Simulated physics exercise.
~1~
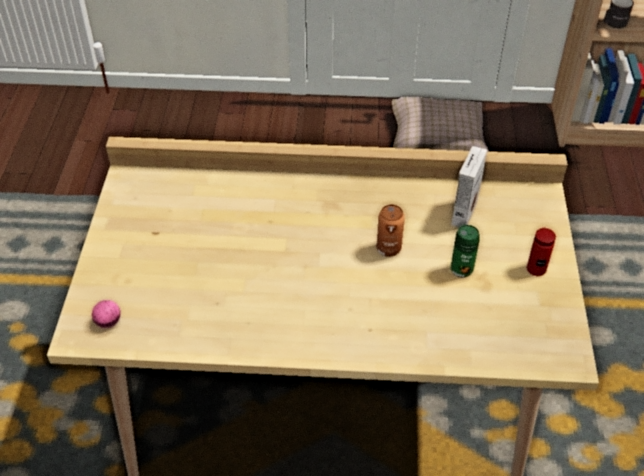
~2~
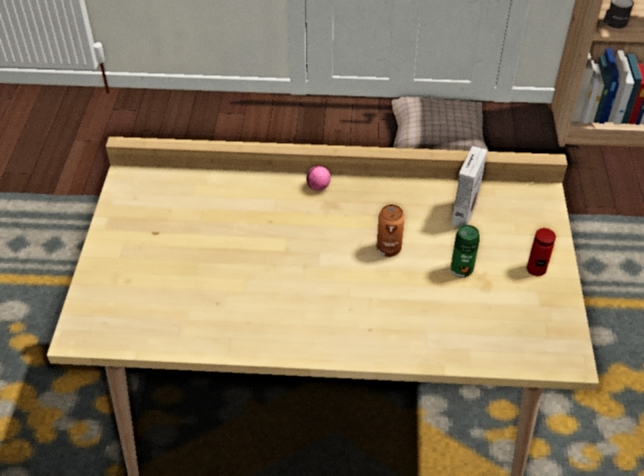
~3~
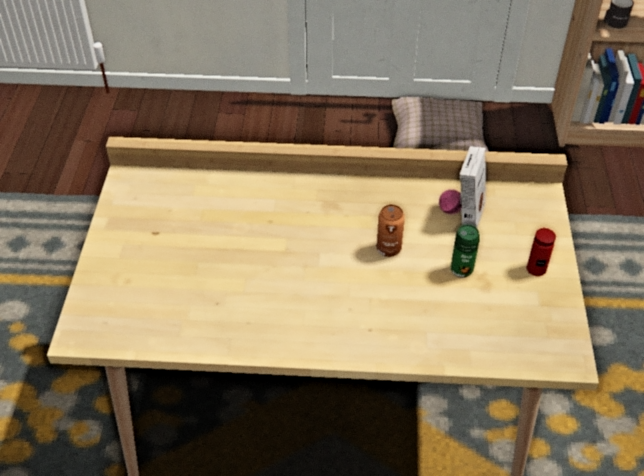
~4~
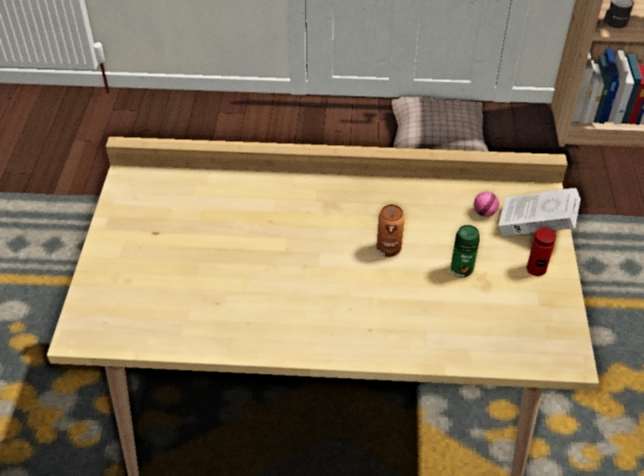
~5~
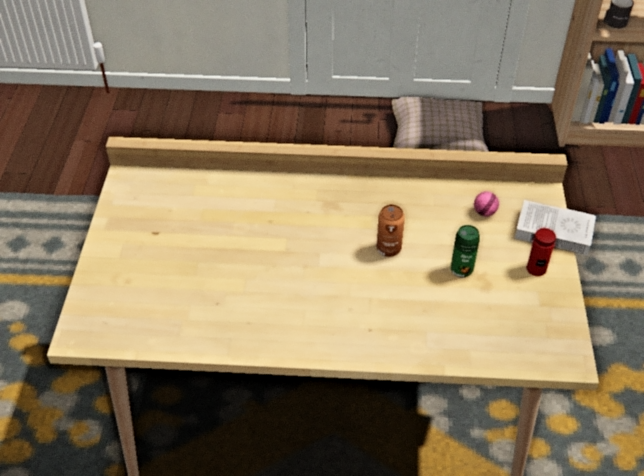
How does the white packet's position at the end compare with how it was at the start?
The white packet stood upright at the start, but by the end it was lying on its side, farther to the right on the table.
On a wooden table, a pink ball travelled from the left to the raised back edge, then went right and reached a standing white packet, which tipped over to the right and ended lying flat near the cans and red shaker.
